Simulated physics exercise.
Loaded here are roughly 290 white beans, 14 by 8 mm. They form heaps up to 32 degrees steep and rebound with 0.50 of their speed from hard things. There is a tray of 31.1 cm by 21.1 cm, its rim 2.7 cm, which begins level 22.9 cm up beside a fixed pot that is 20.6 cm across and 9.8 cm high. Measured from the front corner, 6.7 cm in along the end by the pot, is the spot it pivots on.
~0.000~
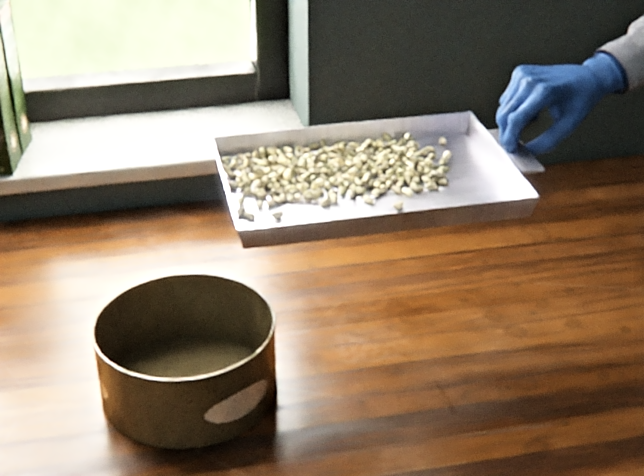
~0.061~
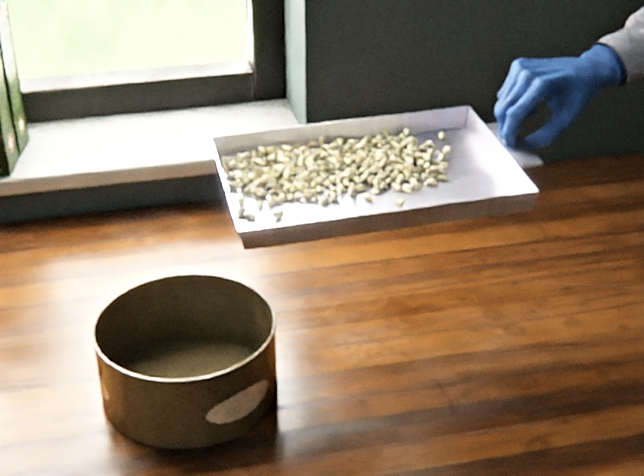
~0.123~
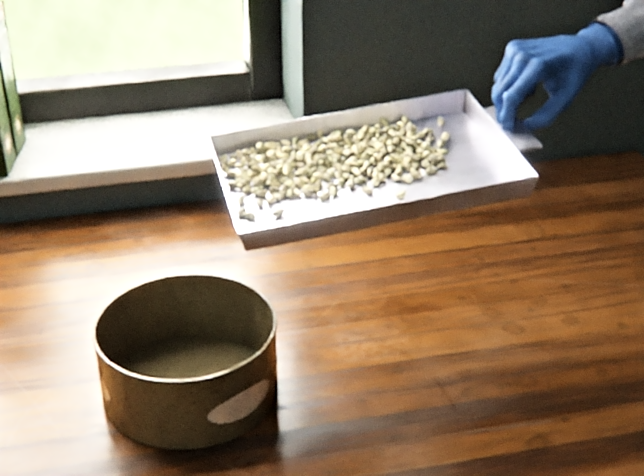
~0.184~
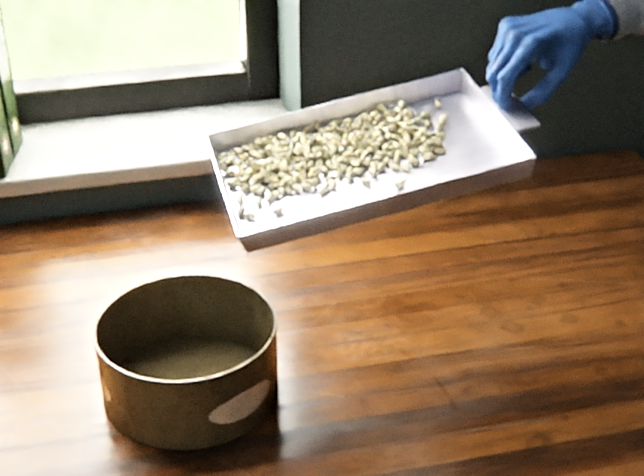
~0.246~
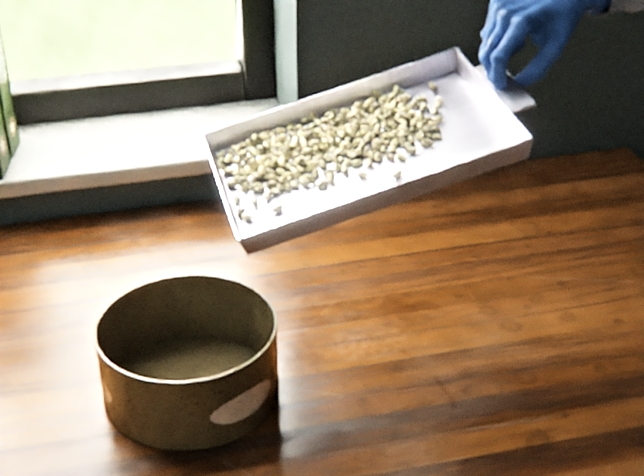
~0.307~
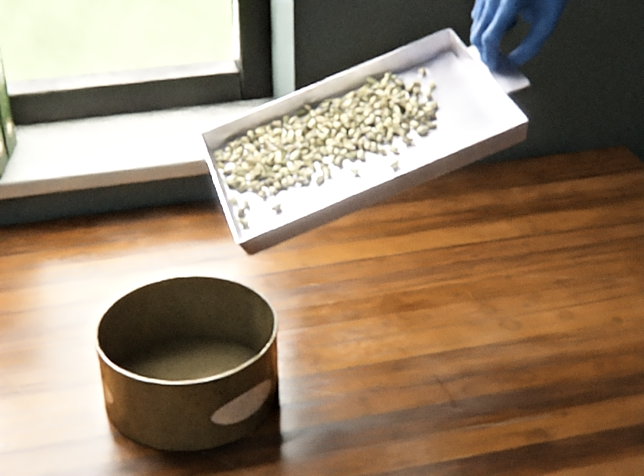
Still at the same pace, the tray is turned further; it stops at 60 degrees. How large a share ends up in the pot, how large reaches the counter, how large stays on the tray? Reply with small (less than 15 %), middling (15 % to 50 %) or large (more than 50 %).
Pot - middling, counter - small, tray - large.
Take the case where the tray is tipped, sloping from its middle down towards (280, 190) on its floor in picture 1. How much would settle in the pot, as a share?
Near 15 percent, give or take.
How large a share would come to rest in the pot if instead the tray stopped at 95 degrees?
In that case some 95 per cent.
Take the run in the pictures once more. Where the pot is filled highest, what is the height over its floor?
It reaches roughly 1.0 cm.
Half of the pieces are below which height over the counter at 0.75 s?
About 28 centimetres.
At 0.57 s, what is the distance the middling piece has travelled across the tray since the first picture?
Around 3 centimetres.
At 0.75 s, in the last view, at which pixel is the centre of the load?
Look about (243, 170) in the last view.
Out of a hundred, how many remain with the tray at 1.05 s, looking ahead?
Around 80 percent.
Then, at 0.57 s, tilt 39 degrees; the tray holds 100 %, the pot 0 %.
After 0.75 s, tilt 53 degrees; the tray holds 100 %, the pot 0 %.
Then, at 1.05 s, tilt 60 degrees; the tray holds 80 %, the pot 15 %.
In the end, at 2.2 s, pot 25 %, counter 0 %, tray 70 %.
